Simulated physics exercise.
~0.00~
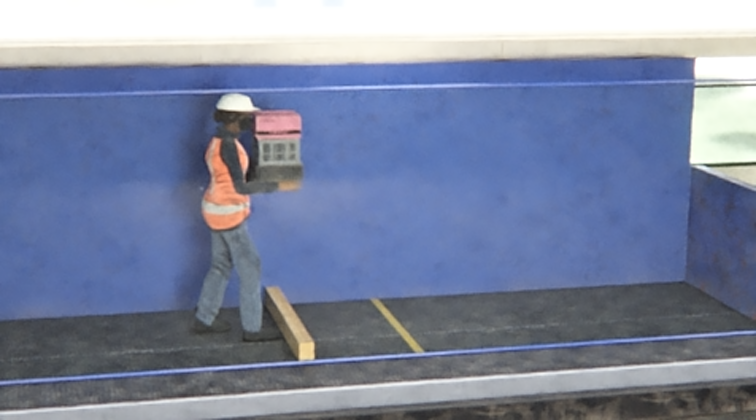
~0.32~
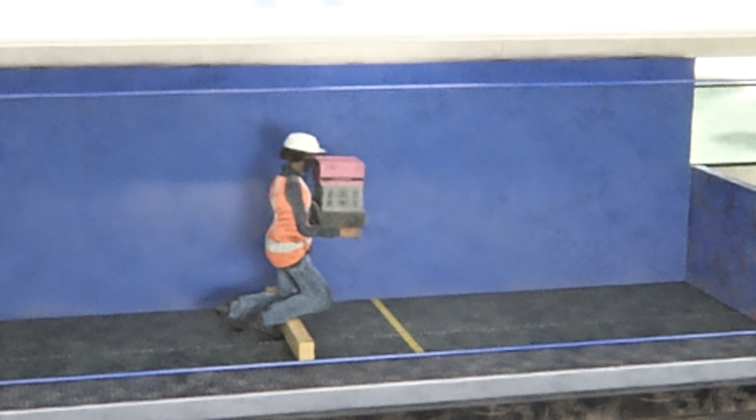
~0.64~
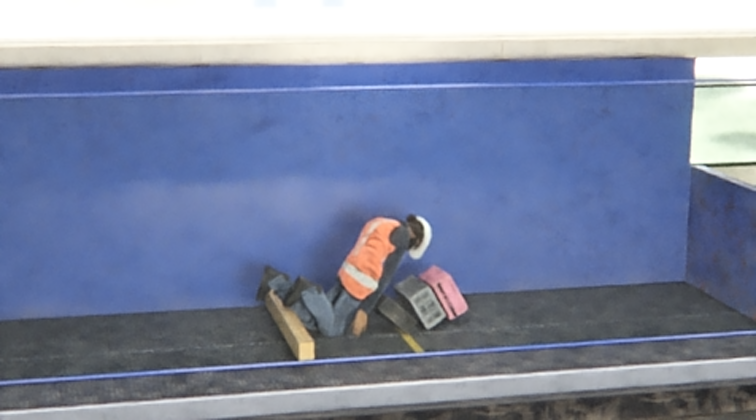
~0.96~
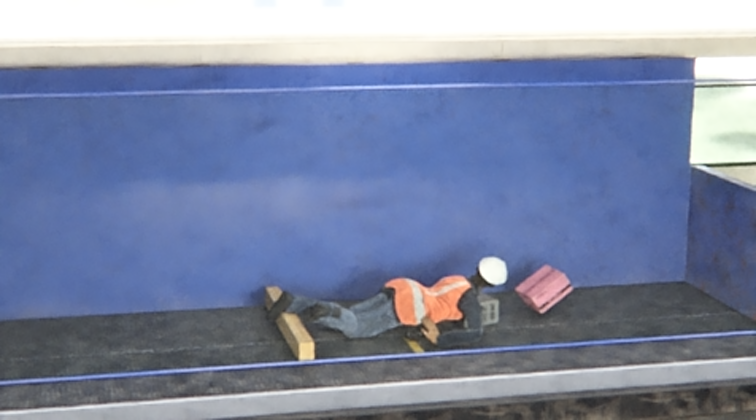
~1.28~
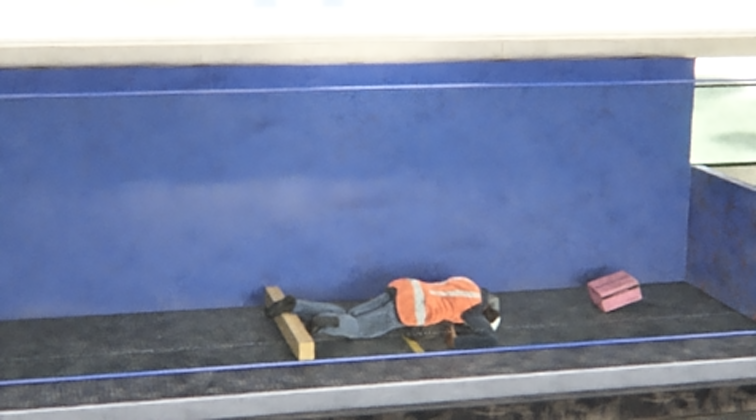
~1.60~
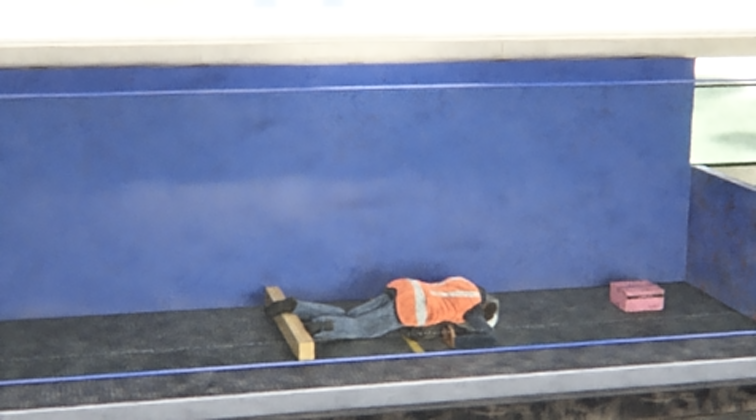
On a dark walkway in front of a blue wall, seen from the side and slightly above, a person in a white helmet, orange vest and jeans carries a pink box stacked on a grey crate and a black box. A wooden beam lies at their feet, with a yellow line farther right. The person drops low over the beam, still holding the stack, then pitches forward as the load tips right. They land stretched out, face down, while the pink box tumbles away. It settles far to the right, and the person lies still, feet by the beam.
